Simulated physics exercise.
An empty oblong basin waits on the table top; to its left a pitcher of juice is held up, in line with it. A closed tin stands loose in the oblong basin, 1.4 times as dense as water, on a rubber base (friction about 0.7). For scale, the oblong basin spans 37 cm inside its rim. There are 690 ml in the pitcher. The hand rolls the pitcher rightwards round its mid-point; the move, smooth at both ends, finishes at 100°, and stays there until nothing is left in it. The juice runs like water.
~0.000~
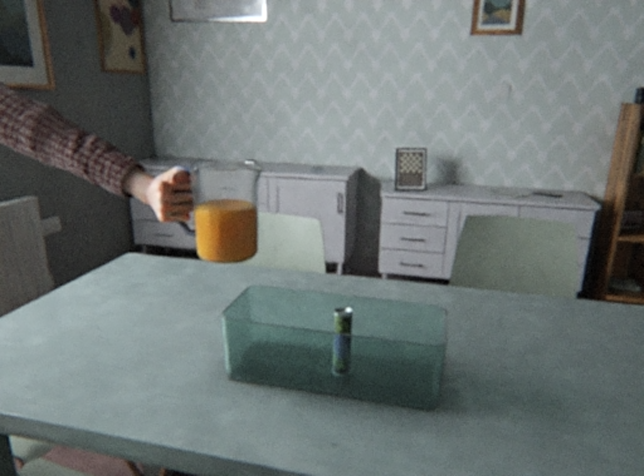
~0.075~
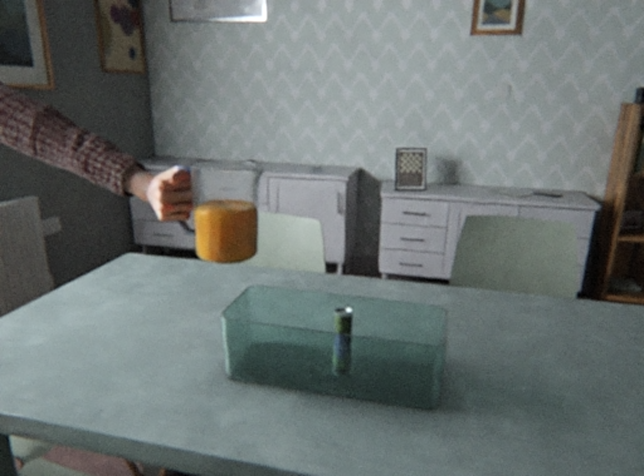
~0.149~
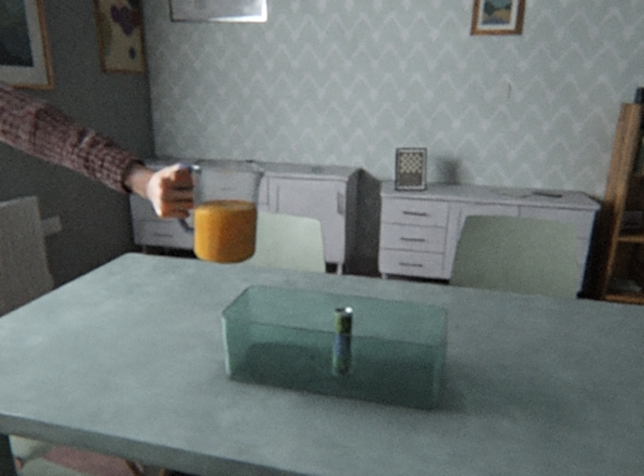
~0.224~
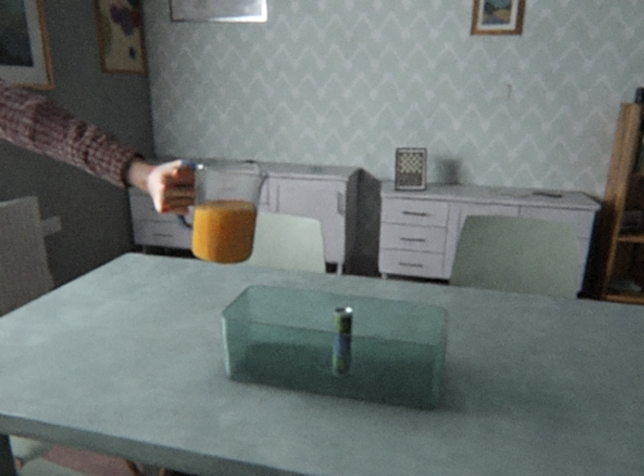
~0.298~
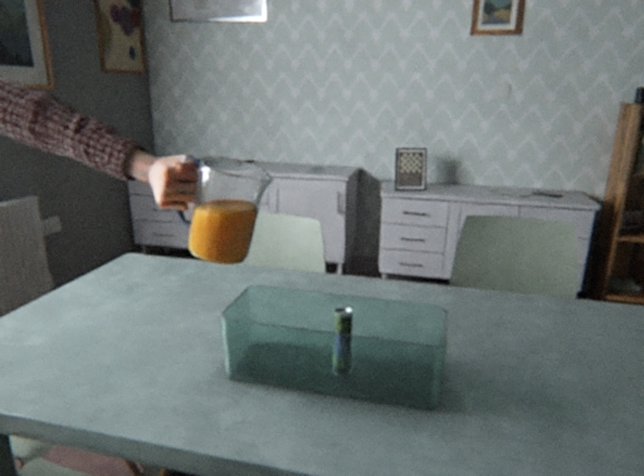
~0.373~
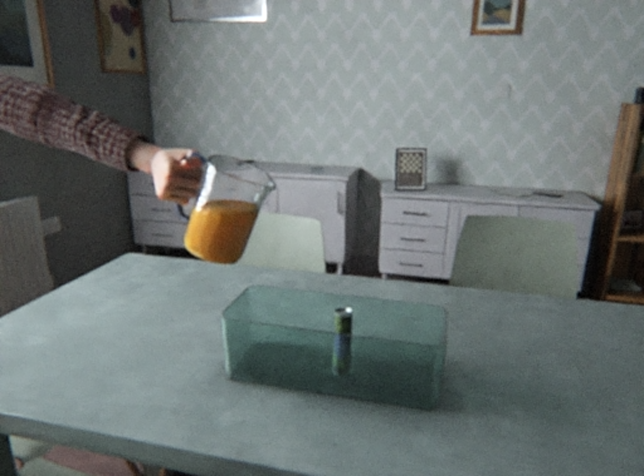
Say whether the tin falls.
The tin stays up.
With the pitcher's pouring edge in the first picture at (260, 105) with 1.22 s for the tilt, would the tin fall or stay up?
Then it topples.
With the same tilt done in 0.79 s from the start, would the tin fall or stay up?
Then it remains upright.
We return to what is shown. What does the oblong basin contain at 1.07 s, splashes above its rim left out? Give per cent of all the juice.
Some 24 per cent.
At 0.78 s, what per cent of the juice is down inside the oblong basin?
About 0 per cent.
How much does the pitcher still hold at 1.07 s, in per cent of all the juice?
Some 50 per cent.
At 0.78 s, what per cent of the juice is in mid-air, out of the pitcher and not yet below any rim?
About 3 per cent.
By 0.78 s the tilt is 71° and 97 per cent is still to pour; the tin stands where it began.
By 1.07 s the tilt is 96° and 51 per cent is still to pour; the tin stands where it began.
By 1.38 s the tilt is 100° and 11 per cent is still to pour; the tin stands where it began.
By 1.72 s the tilt is 100° and 1 per cent is still to pour; the tin stands where it began.
At rest the tin stands where it began.
